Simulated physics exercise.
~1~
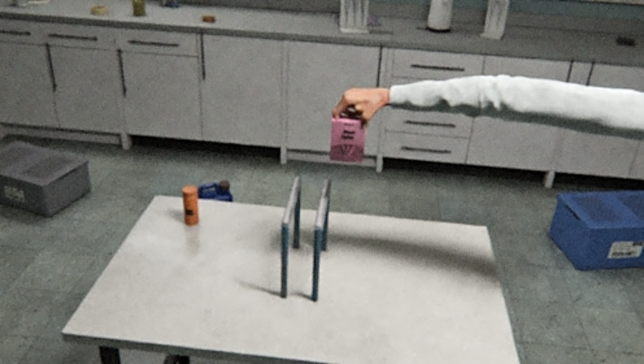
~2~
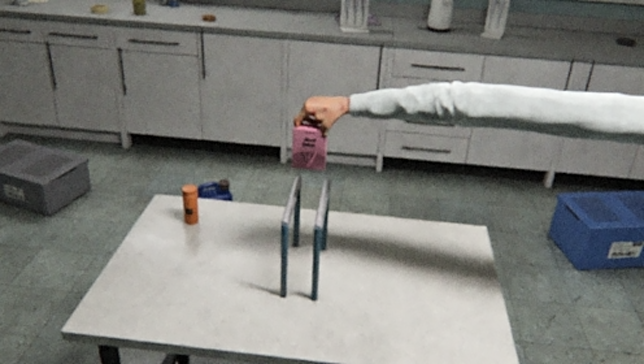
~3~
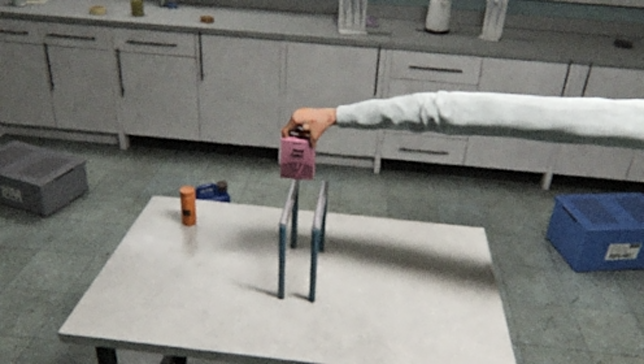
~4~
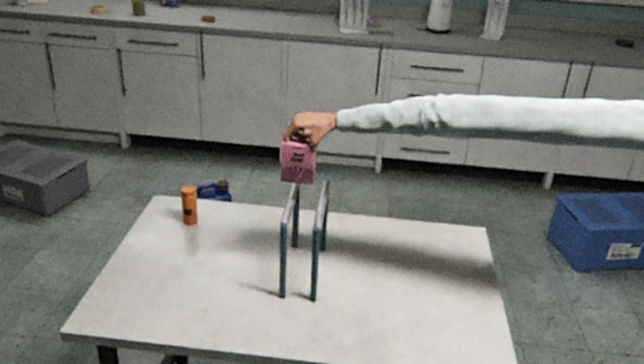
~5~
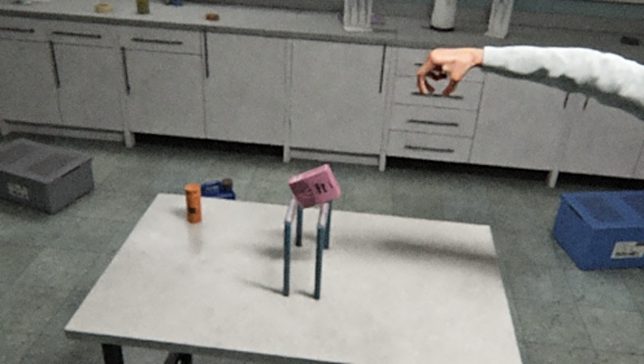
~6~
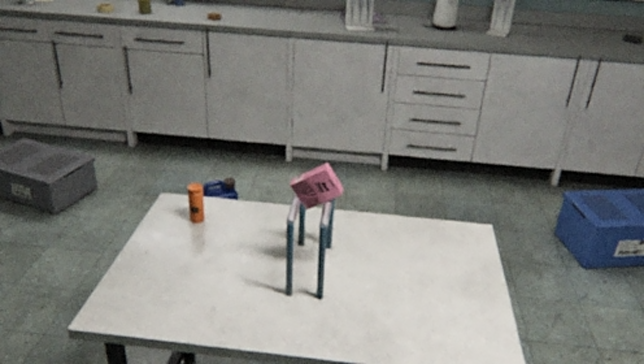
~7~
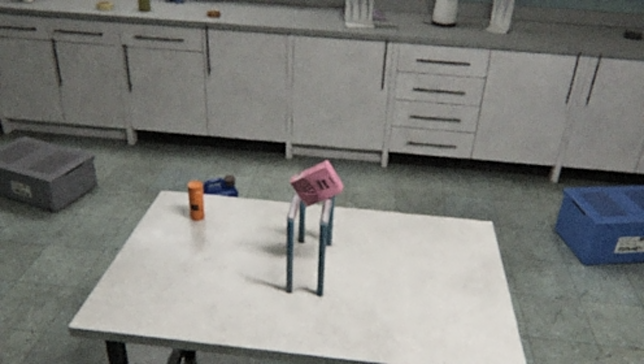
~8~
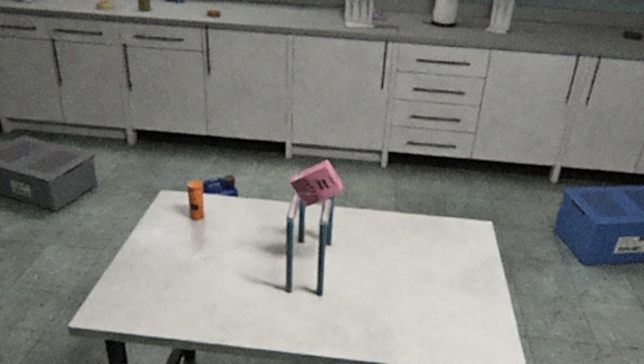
A hand held a small pink packet upright over a stand with a gap in its top, moved it left, lowered it and let go. The packet tipped over and lodged across the gap, staying there at a slant after the hand withdrew.
